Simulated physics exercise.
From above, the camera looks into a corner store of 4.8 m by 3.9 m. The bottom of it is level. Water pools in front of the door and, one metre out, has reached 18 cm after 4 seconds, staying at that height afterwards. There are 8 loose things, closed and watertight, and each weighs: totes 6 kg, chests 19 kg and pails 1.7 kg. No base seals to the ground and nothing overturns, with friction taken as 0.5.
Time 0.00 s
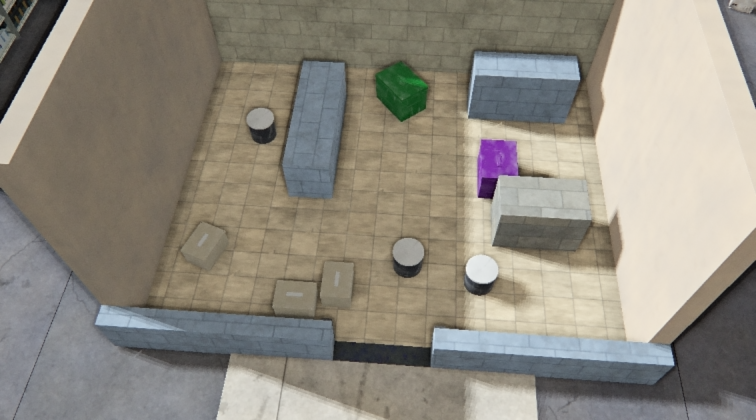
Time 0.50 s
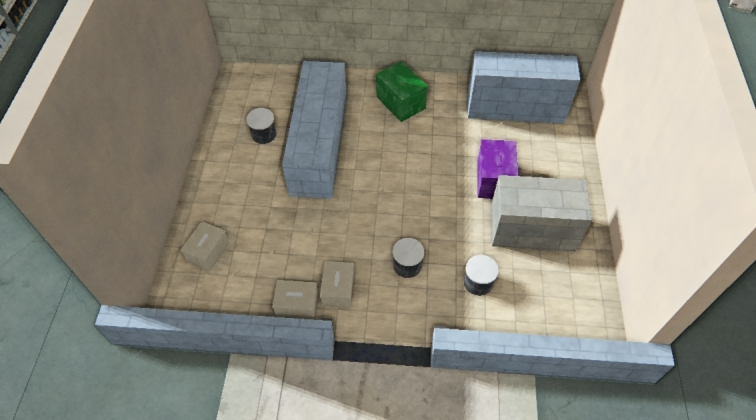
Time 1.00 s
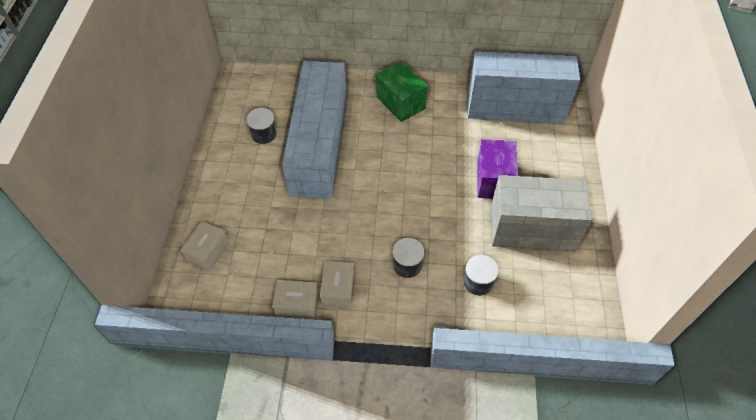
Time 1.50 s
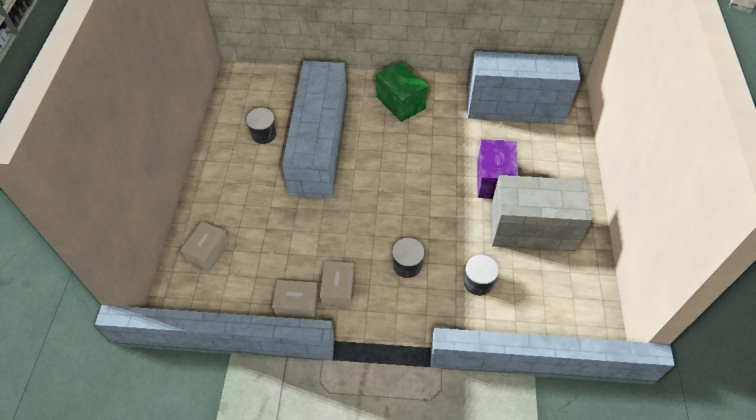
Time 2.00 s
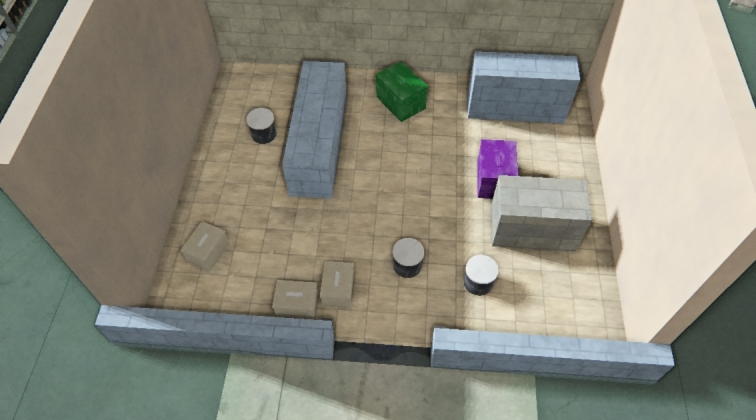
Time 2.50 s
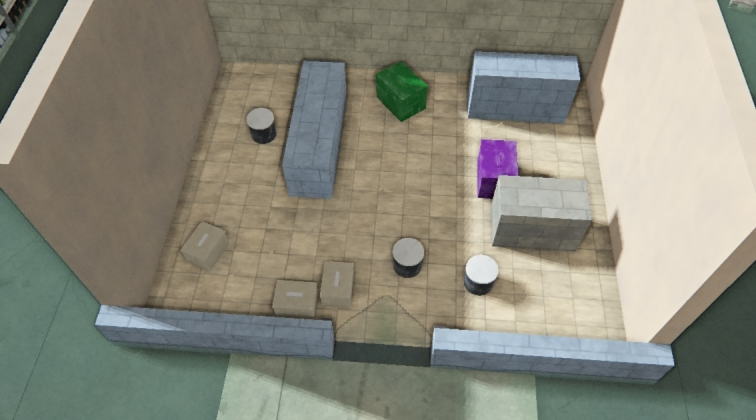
Clear water spreads over the ground outside a small tiled store, seen from above by a camera that stays still. Inside are a green chest near the back wall, a purple one at right beside a grey block, long blue-grey blocks, three brown boxes at lower left and three round pails. The water darkens the pale strip before the doorway, then slips through the gap in a thin wedge, while everything inside stays put.
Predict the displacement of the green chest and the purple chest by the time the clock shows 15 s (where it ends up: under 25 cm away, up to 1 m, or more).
Green chest: A small drift; purple chest: Almost no motion.
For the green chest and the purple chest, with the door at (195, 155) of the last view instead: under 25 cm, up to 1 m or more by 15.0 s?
The green chest remains where it was, while the purple chest remains where it was.
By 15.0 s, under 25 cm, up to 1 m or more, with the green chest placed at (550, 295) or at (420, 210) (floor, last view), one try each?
First try it hardly moves at all, second try it drifts well away.
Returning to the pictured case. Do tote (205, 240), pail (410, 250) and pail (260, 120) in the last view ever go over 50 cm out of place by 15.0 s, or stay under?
Going one by one, I get below, beyond and beyond.
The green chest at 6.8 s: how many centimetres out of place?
Displacement by then near 0 cm.
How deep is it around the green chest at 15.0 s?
The depth there is around 11 cm.
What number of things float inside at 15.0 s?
7 at that moment.
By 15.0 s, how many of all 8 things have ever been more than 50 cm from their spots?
Count: 5.
After 3.5 s the green chest is near (402, 80), 0.0 m from its start, aground; the purple chest is near (499, 159), 0.0 m from its start, aground; 0 afloat.
After 6.8 s the green chest is near (402, 80), 0.0 m from its start, aground; the purple chest is near (499, 159), 0.0 m from its start, aground; 1 afloat.
After 11.0 s the green chest is near (418, 65), 0.3 m from its start, afloat; the purple chest is near (499, 159), 0.0 m from its start, aground; 4 afloat.
After 15.0 s the green chest is near (451, 60), 0.7 m from its start, afloat; the purple chest is near (504, 159), 0.0 m from its start, aground; 7 afloat.
